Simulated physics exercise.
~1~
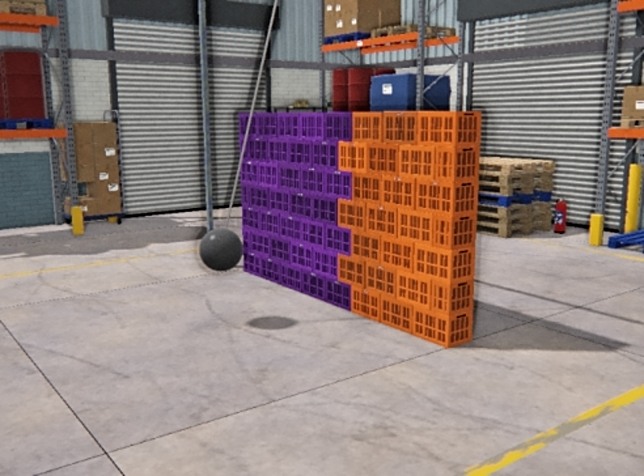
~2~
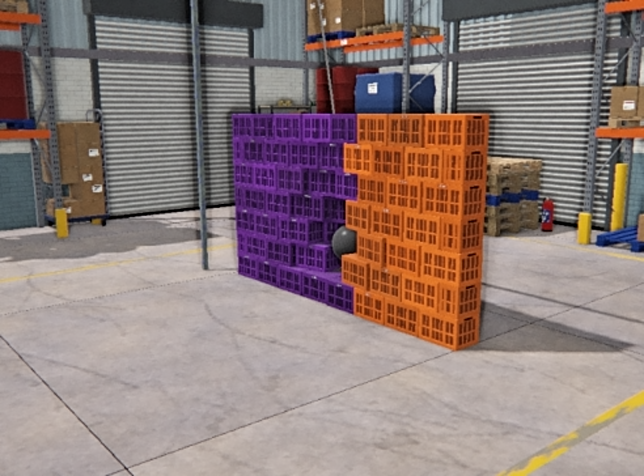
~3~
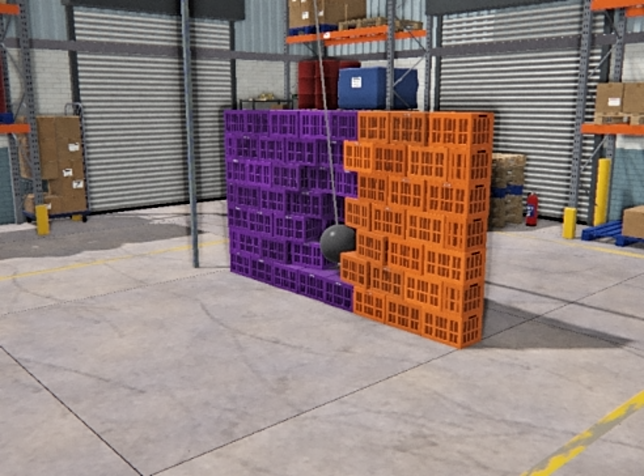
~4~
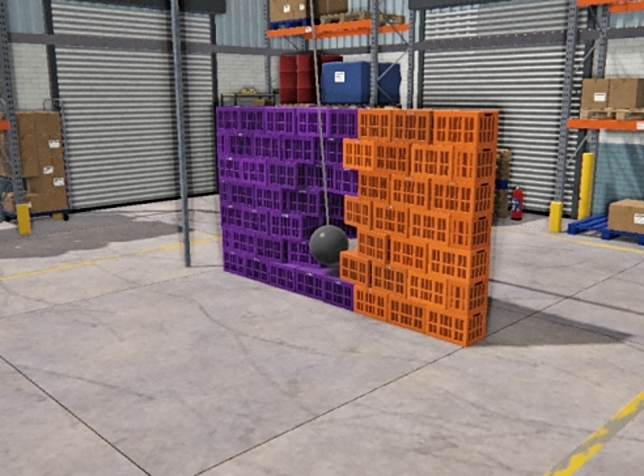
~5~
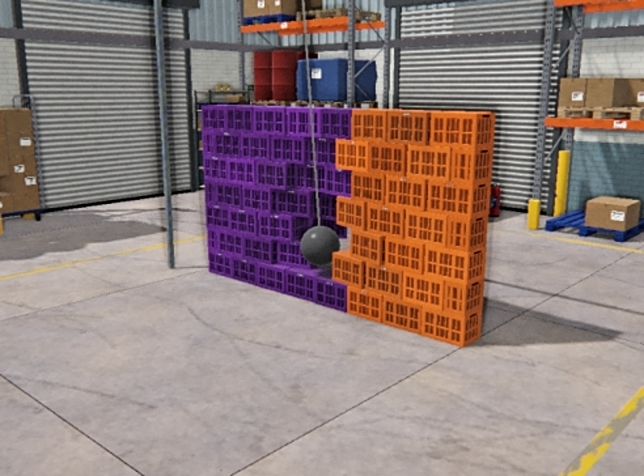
A dark ball on a line swings into a wall of purple and orange crates, knocking a gap in the purple side near where the colours meet, then drifts back out slightly and hangs before the wall, which stays standing with the orange crates in place.
